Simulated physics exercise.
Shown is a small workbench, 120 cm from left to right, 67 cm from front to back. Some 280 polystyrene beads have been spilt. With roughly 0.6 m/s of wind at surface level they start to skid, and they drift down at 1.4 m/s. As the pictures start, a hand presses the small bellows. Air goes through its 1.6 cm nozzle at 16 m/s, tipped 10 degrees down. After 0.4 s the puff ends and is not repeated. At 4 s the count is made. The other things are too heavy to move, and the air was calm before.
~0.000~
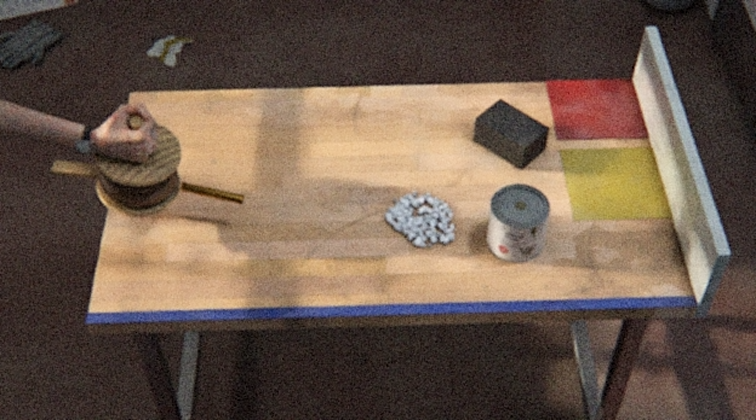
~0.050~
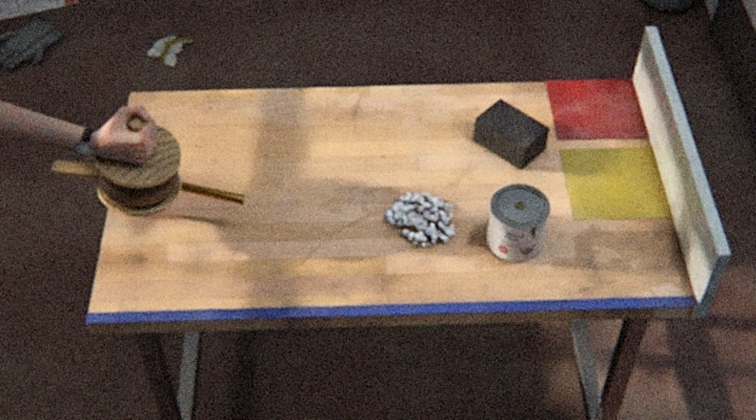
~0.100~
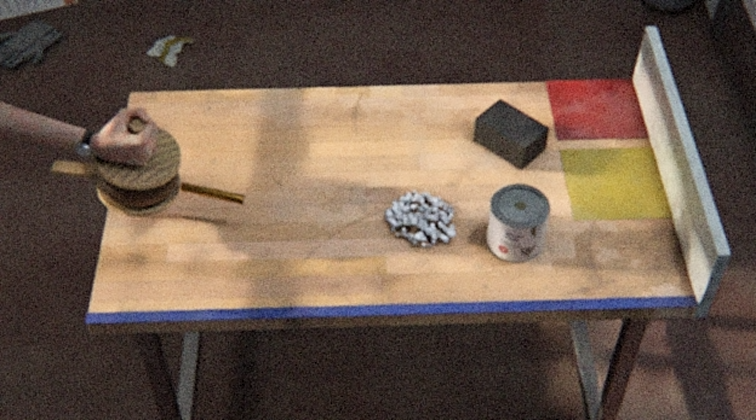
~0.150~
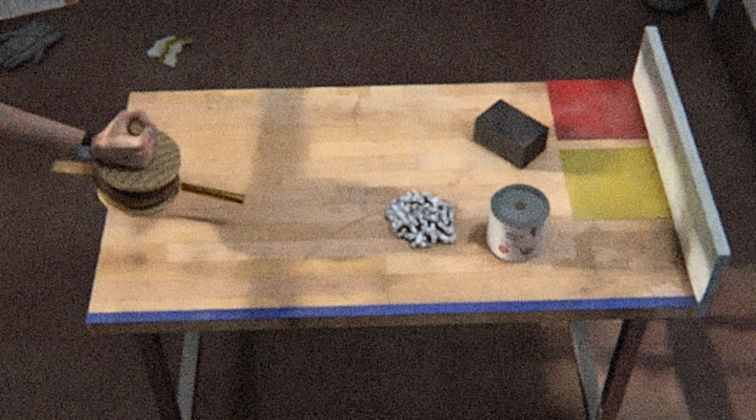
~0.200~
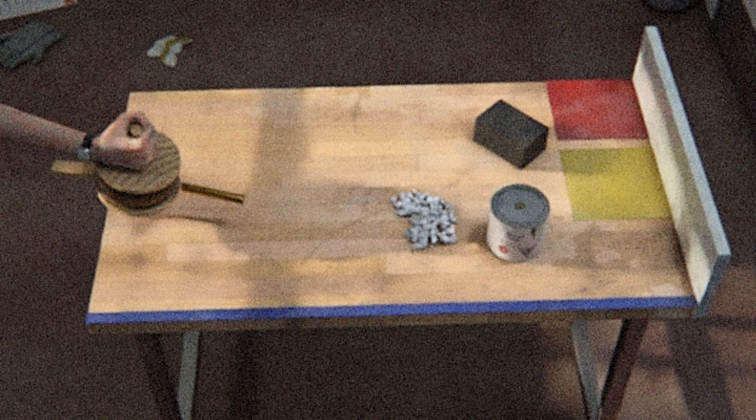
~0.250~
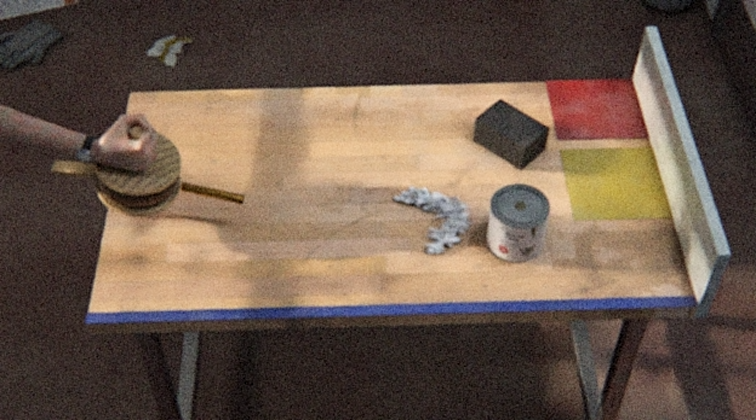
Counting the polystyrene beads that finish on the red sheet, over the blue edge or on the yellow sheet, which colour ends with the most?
Yellow ends with the most.
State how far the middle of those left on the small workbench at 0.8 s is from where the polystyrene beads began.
It comes to near 40 cm.
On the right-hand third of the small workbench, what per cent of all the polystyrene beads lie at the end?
It comes out near 80 in a hundred.
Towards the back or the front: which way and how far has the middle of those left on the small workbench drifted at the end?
Backward it went, roughly 15 cm.
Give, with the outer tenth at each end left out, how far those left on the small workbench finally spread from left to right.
Spread, left to right: Approx. 40 cm.
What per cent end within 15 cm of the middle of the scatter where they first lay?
Some 5 per cent.
After 0.8 s, 55 % are on the yellow sheet, 14 % over the blue edge and 0 % on the red sheet; the middle of those left on the top is near (589, 180); 32 % are gone or lie where they will stay.
After 1.3 s, 56 % are on the yellow sheet, 14 % over the blue edge and 0 % on the red sheet; the middle of those left on the top is near (590, 170); 81 % are gone or lie where they will stay.
After 2.2 s, 56 % are on the yellow sheet, 14 % over the blue edge and 0 % on the red sheet; the middle of those left on the top is near (590, 170); 100 % are gone or lie where they will stay.
After 4.0 s, at the end, 56 % are on the yellow sheet, 14 % over the blue edge and 0 % on the red sheet; the middle of those left on the top is near (590, 170).
